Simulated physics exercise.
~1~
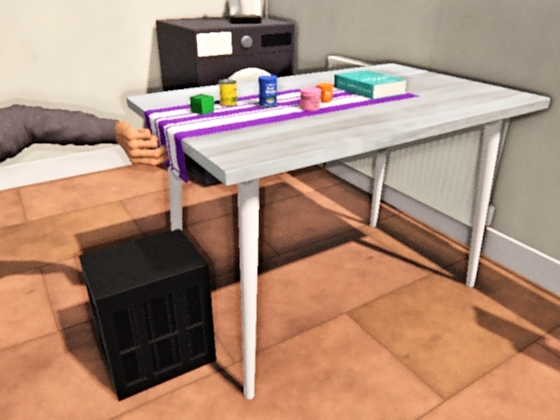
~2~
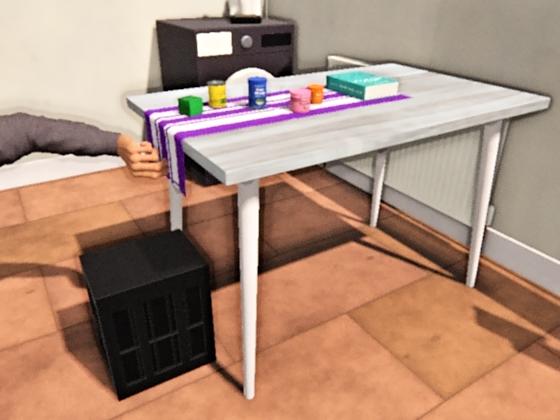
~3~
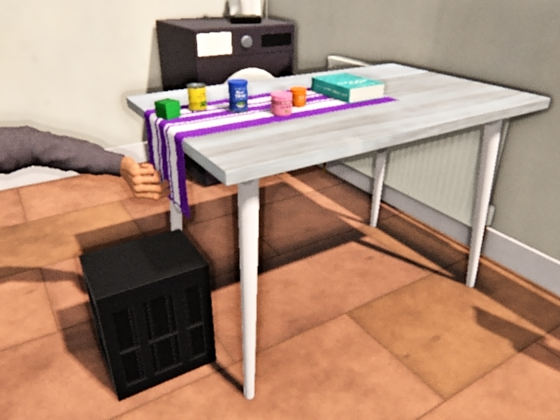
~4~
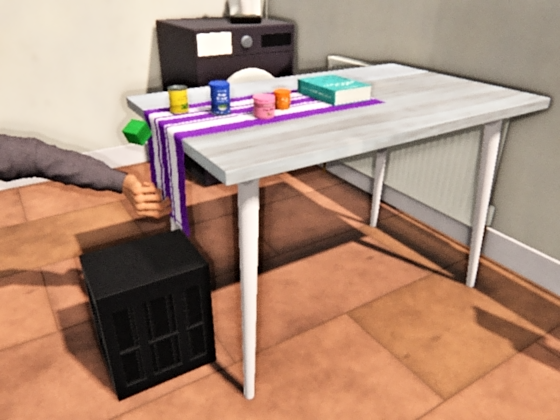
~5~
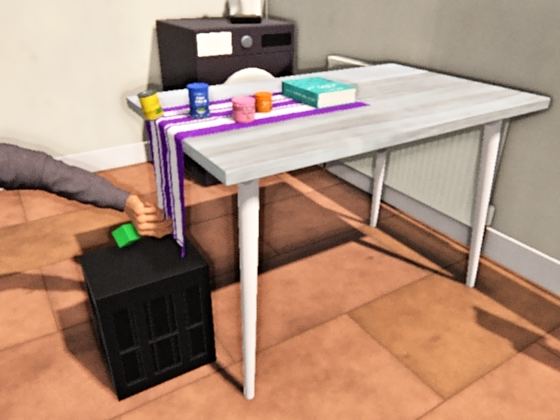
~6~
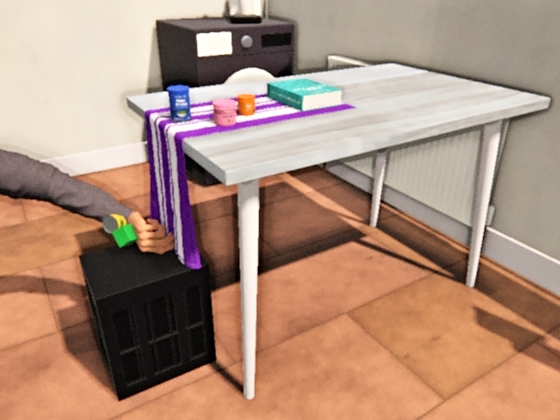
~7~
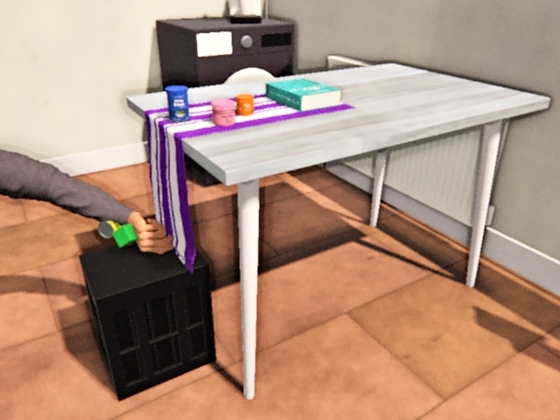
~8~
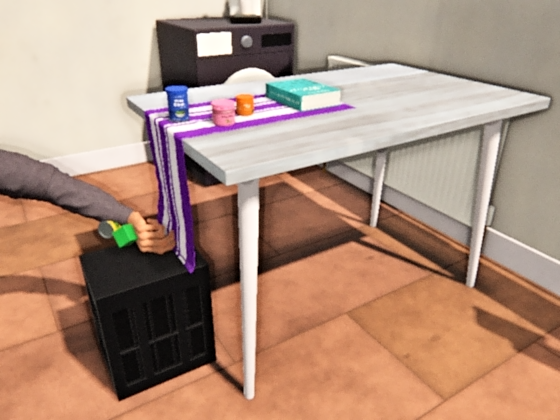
At first, a hand grips the hanging end of a purple and white striped runner on a pale table, where a green cube, three small cans, a pink pot and a teal book stand on the cloth. The hand draws the runner down, and everything on it slides left together. The green cube tips over the edge and drops onto the black crate below. The yellow can leans at the edge, then falls after it. The cloth stops with its end at the crate, the cube and yellow can resting beside the hand while the others remain standing on the table.
